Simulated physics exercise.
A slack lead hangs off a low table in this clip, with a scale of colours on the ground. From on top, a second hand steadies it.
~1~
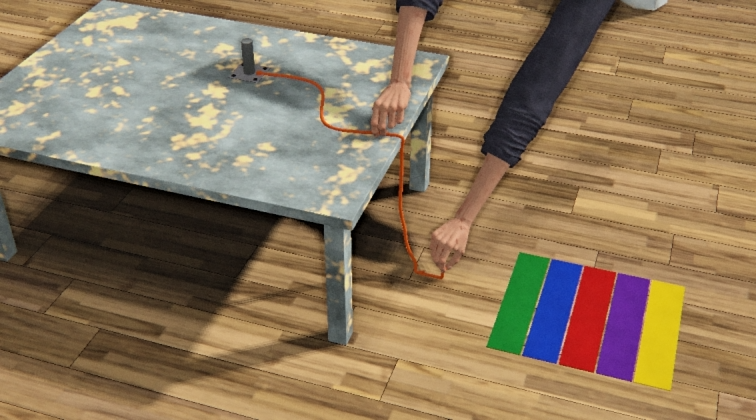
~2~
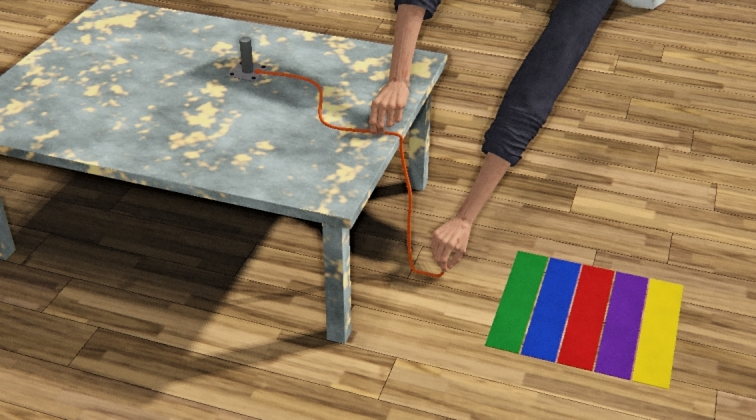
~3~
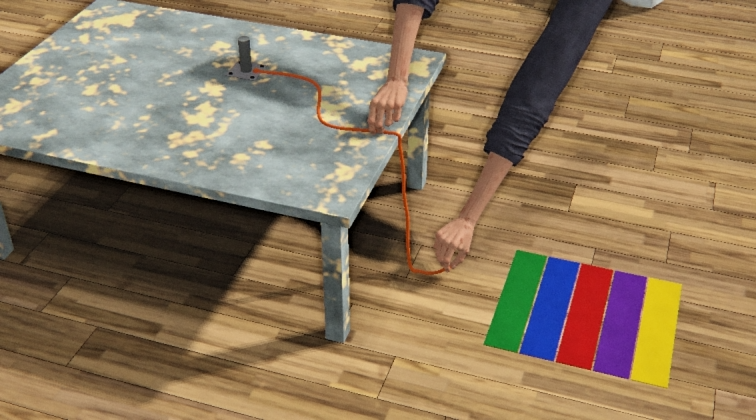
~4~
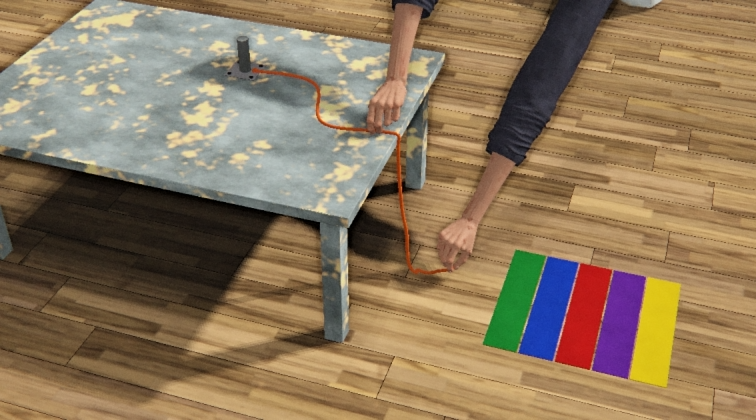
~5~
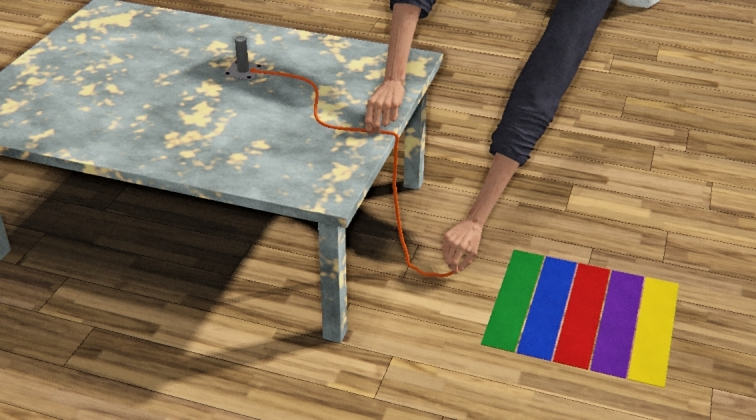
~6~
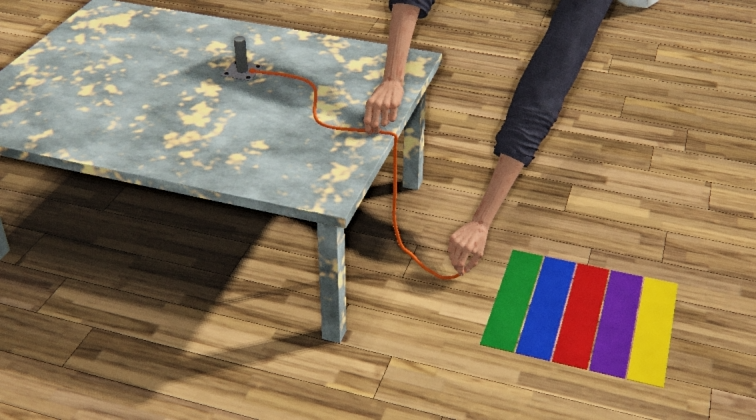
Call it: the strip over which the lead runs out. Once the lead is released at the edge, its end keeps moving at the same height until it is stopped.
Red.
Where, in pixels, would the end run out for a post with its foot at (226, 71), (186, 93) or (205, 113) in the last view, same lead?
(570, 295), (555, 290) and (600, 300), roughly.
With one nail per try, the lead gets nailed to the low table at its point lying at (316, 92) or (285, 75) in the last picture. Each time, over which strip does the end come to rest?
It would be red; red.
Soon after, end near (521, 284); over green.
Then, end near (564, 293); over blue.
At full stretch, end near (589, 298); over red. It halts on the red strip.
